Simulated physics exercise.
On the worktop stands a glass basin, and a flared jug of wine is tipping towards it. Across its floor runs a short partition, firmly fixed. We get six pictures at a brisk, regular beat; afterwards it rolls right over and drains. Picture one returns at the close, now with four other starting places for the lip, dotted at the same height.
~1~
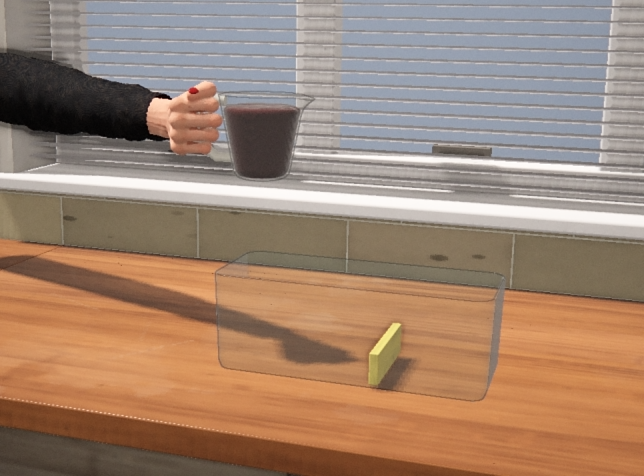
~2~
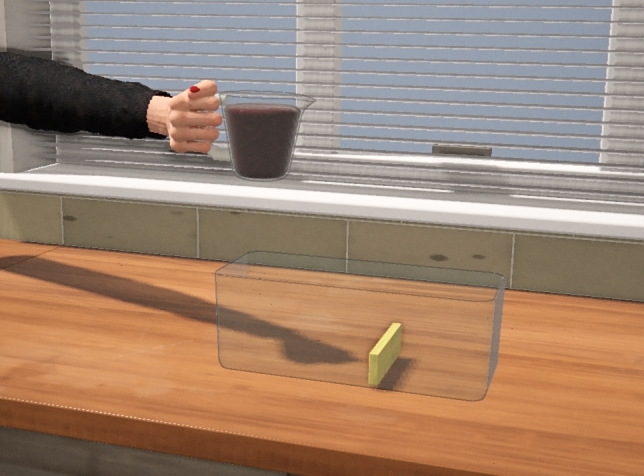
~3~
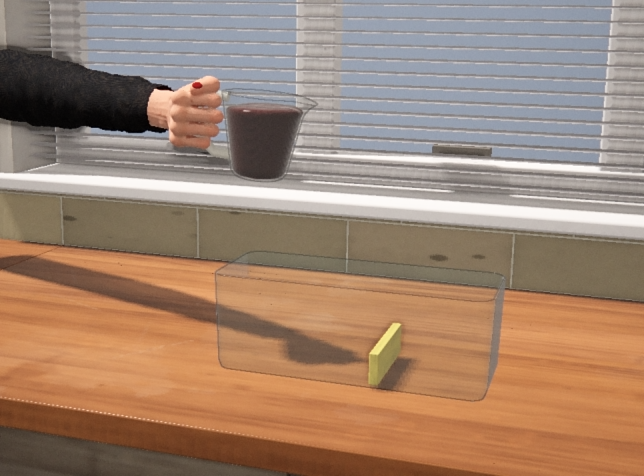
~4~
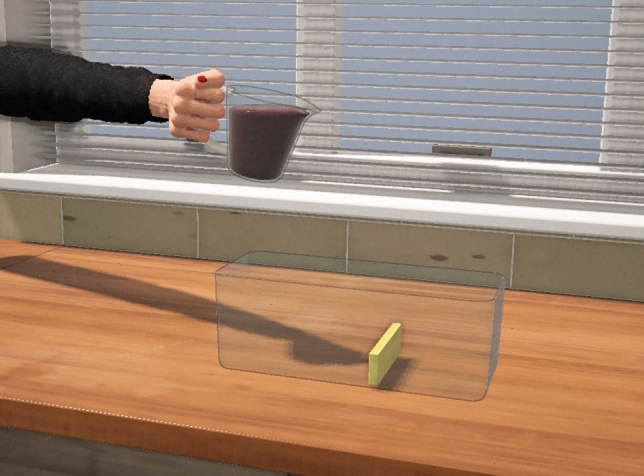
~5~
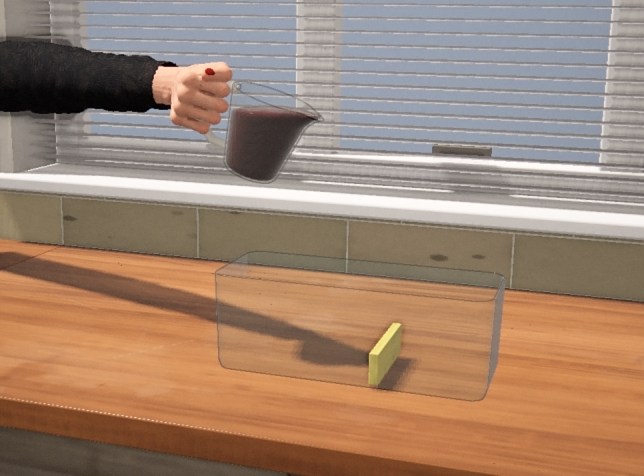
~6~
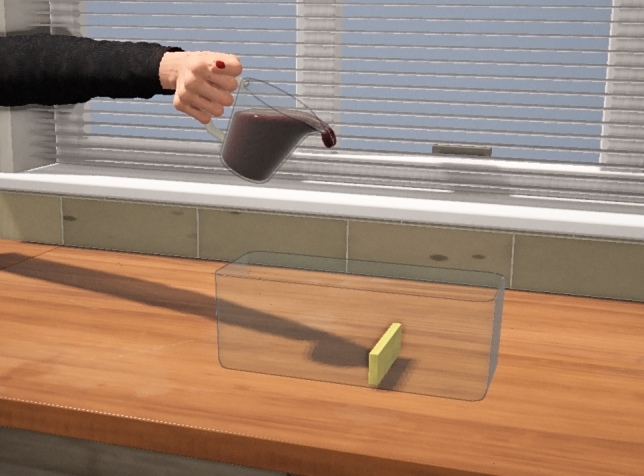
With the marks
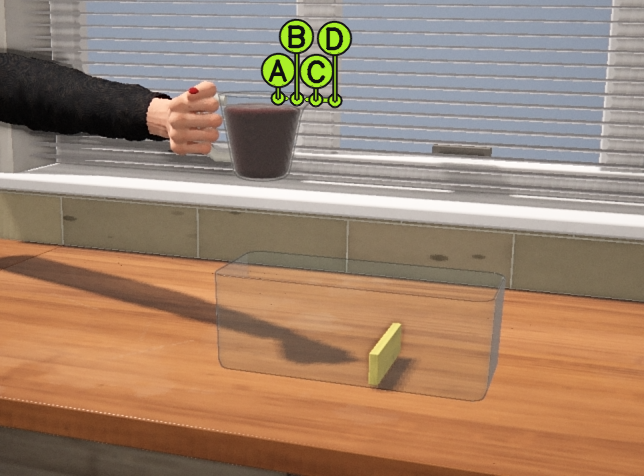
At first, a hand holds a glass jug of dark red wine upright above a clear basin with a short yellow partition inside, on a wooden worktop. The hand then gradually tilts the jug to the right, and a little wine slips just over its lip.
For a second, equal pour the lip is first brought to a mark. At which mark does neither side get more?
D beats the others.
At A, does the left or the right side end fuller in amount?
The left side.
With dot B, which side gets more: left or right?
More ends on the left.
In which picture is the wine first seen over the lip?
Picture 6.
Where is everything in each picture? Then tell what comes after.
In the first picture, upright, lip at (313, 99); basin from (220, 366) to (487, 401); top of the wall at (386, 338); nothing has left yet.
In the second picture, upright, lip at (314, 100); nothing has left yet.
In the third picture, tipped about 5°, lip at (316, 104); nothing has left yet.
In the fourth picture, tipped about 11°, lip at (319, 111); nothing has left yet.
In the fifth picture, tipped about 19°, lip at (322, 120); nothing has left yet.
In the sixth picture, tipped about 29°, lip at (324, 132); wine is over the lip, down to (330, 145).
In lime, A at (278, 98); B at (296, 98); C at (315, 99); D at (334, 100).
If A is chosen, about 93 % ends left of the wall and 6 % right of it.
If B is chosen, about 90 % ends left of the wall and 7 % right of it; 3 % is lost outside.
If C is chosen, about 85 % ends left of the wall and 12 % right of it.
If D is chosen, about 49 % ends left of the wall and 51 % right of it.
